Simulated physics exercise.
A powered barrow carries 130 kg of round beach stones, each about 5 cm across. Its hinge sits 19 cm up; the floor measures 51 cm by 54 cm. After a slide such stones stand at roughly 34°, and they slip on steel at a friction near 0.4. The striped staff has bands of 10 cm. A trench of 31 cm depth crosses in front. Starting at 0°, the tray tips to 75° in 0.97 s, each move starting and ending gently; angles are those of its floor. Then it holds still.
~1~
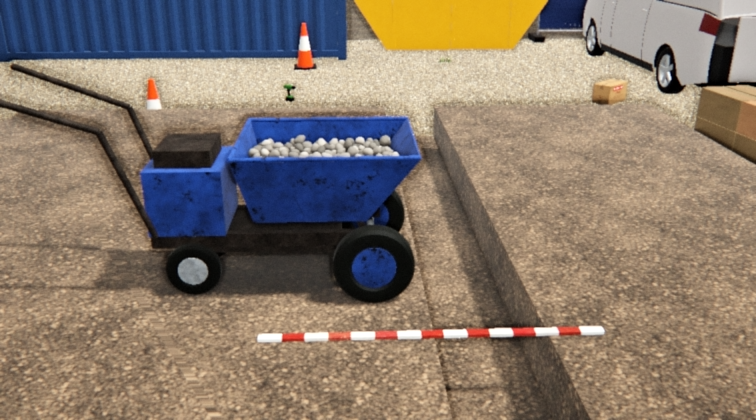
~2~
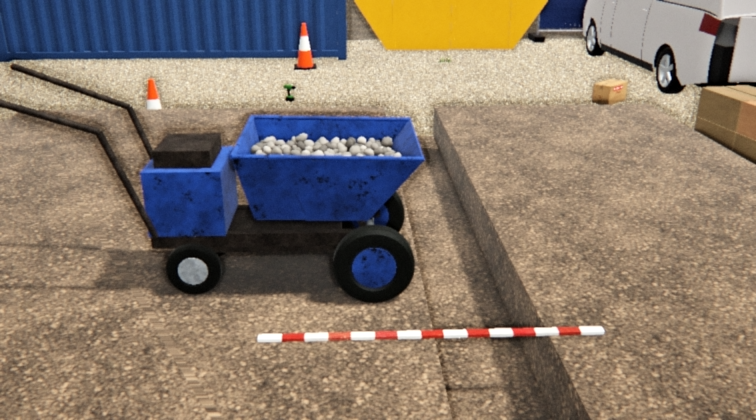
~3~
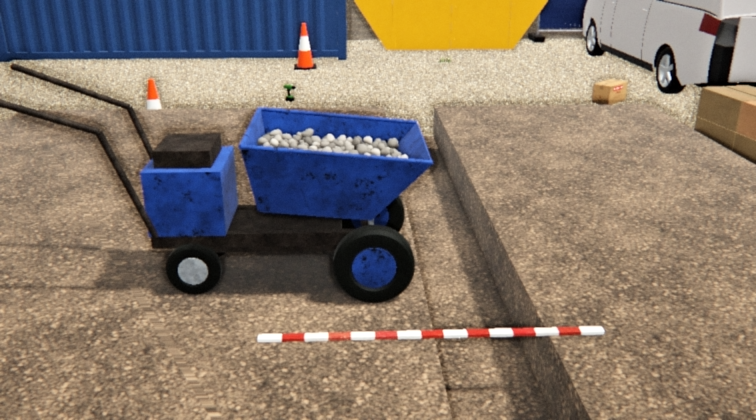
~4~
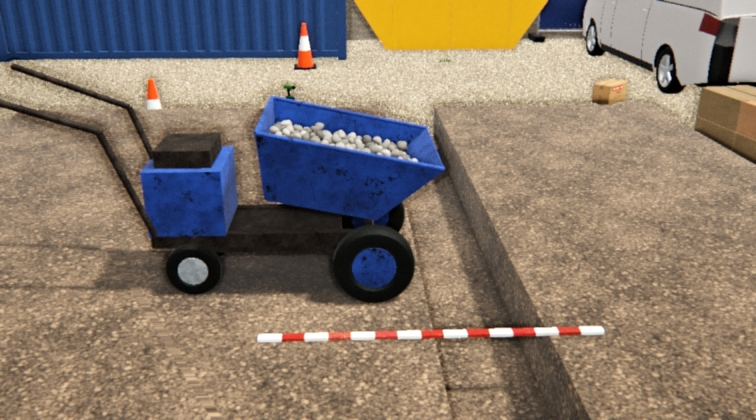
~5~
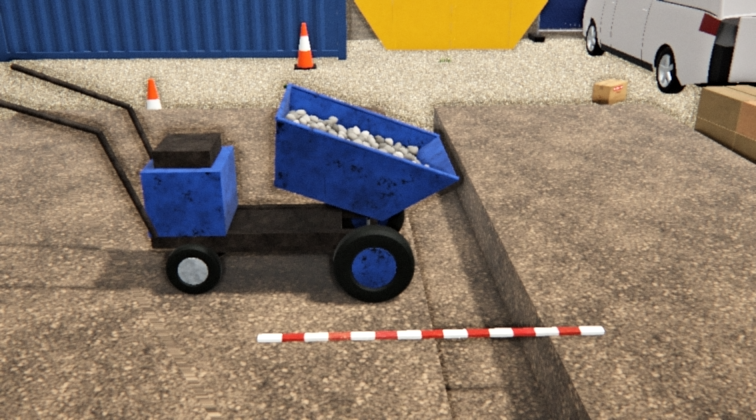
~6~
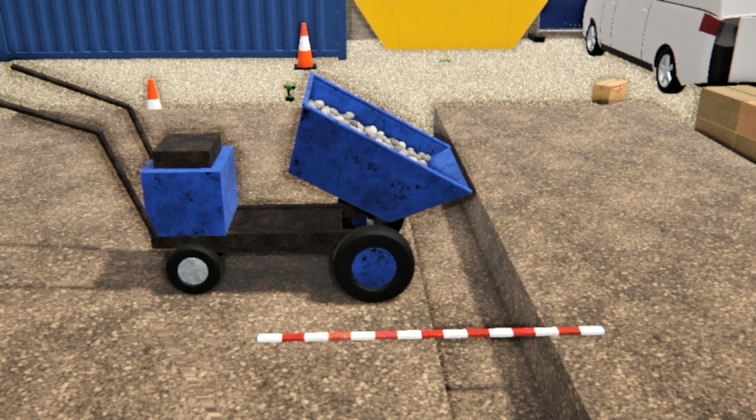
Blue powered barrow loaded with round pale stones standing beside a trench, its tray tilting steadily down to the right.
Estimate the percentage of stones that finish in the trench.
Some 51 per cent of it.
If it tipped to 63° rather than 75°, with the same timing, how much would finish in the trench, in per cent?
In that case some 60 per cent.
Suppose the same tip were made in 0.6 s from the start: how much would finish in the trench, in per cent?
It would be near 40 per cent.
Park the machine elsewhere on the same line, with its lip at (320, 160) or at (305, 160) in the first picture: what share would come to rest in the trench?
About 95 and 75 per cent.
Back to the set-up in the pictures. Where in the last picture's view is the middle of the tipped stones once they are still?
Near (509, 295).
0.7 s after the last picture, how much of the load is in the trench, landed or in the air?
Some 20 per cent.
Then, 0.3 s after the last picture the floor is at 64°, 100 % in the tray; the foremost stones are at (489, 229).
Then, 0.7 s after the last picture the floor is at 75°, 55 % in the tray, 21 % in the trench, 24 % past the trench; the foremost stones are at (581, 265).
Then, 1.0 s after the last picture the floor is at 75°, 13 % in the tray, 39 % in the trench, 48 % past the trench; the foremost stones are at (677, 248).
Then, 3.0 s after the last picture the floor is at 75°, 0 % in the tray, 51 % in the trench, 49 % past the trench; the foremost stones are past the picture's edge.
